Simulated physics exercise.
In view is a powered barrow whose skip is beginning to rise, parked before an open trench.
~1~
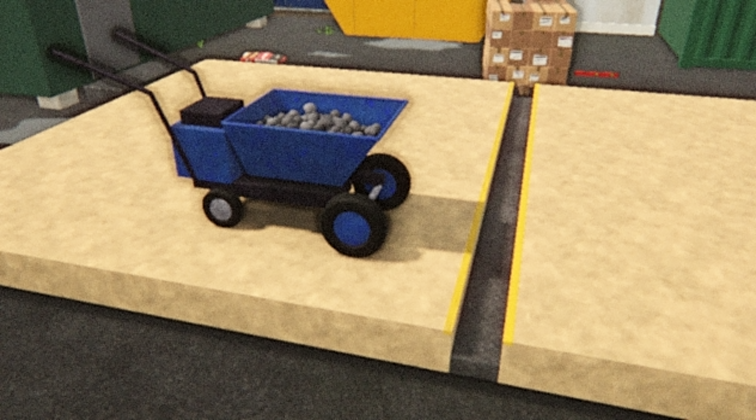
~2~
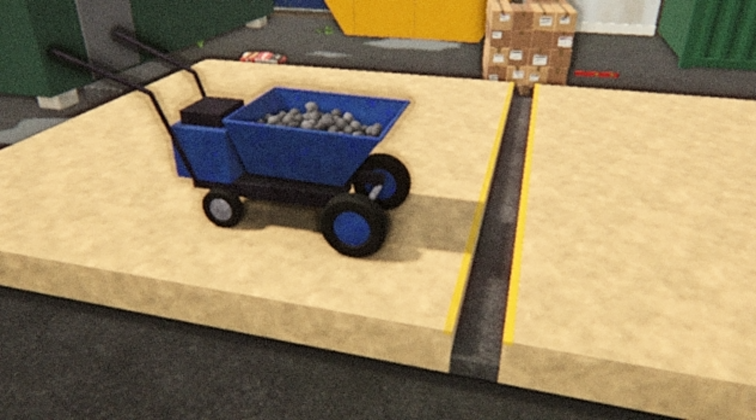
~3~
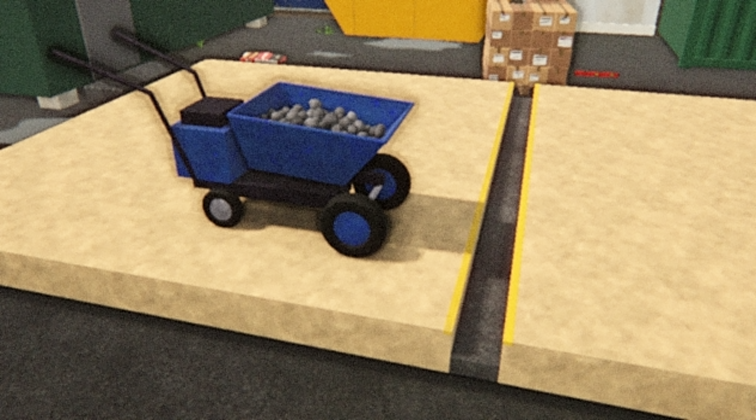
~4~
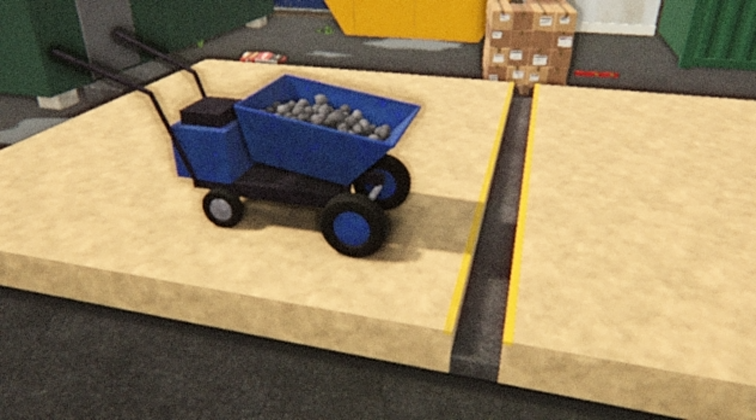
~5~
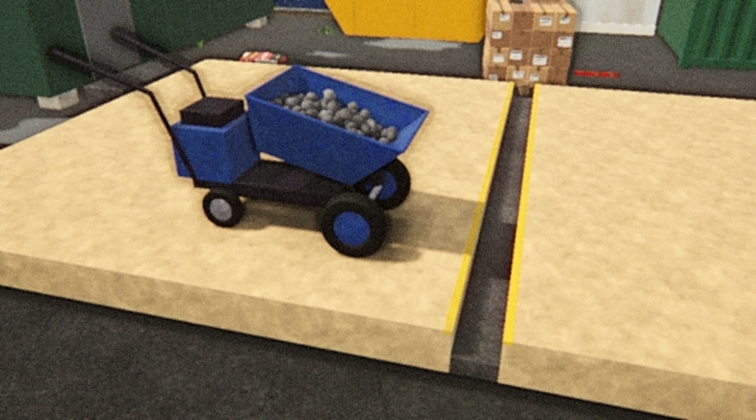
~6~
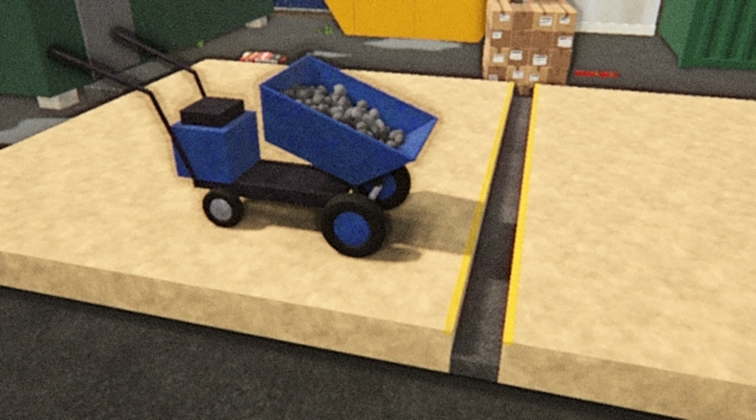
A blue powered barrow with black handles and a skip of grey cobbles stands left of centre on a pale, sandy-coloured slab, seen from slightly above in a yard. To its right, a narrow dark trench edged in yellow separates a second slab, with stacked boxes and yellow and green containers behind. The skip steadily tilts up towards the right, its rear rising clearly, while the wheels and camera stay still.
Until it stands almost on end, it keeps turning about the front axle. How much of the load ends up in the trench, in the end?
The trench receives the majority of the load.
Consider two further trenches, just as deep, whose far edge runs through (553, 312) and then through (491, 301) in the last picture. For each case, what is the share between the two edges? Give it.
Lab note: Case 1 near 90 percent, case 2 near 40 percent.
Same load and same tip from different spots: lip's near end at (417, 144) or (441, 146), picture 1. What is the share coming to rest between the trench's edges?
40 and 0 in a hundred, in that order.
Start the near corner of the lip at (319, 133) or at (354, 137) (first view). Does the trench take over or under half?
First attempt: Short of half; second attempt: Beyond half.
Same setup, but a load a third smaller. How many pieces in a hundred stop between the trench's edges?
My estimate is near 80 per cent.
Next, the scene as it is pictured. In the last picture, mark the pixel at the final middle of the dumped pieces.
Near (491, 253).
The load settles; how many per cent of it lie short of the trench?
It works out to roughly 10 percent.
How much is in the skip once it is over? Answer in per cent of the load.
My estimate is about 5 per cent.
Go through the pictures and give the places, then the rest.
The first frame shows lip of the skip (378, 140), level; top of the load (306, 129), round cobbles; first edge of the trench (457, 296); far edge (512, 305), the trench under half as wide as the skip, and about half as deep as wide.
The second frame shows lip of the skip (380, 140), tipped barely; top of the load (307, 128).
The third frame shows lip of the skip (385, 143), tipped barely; top of the load (298, 124).
The fourth frame shows lip of the skip (393, 146), tipped a little; top of the load (299, 112).
The fifth frame shows lip of the skip (403, 152), tipped a little; top of the load (297, 113).
The sixth frame shows lip of the skip (413, 160), tipped clearly; top of the load (308, 106); first edge of the trench (457, 296); far edge (512, 305).
Just after the last frame, skip tipped steeply; every one in the skip.
A moment on, skip tipped right over; roughly two thirds in the skip; just a few short of the trench; roughly a quarter in or heaped over the trench; just a few beyond it; just a few falling.
Further on, skip tipped right over; about a tenth in the skip; about a tenth short of the trench; the larger part in or heaped over the trench; about a tenth beyond it.
When it is over, skip tipped right over; about a tenth in the skip; about a tenth short of the trench; the larger part in or heaped over the trench; about a tenth beyond it.
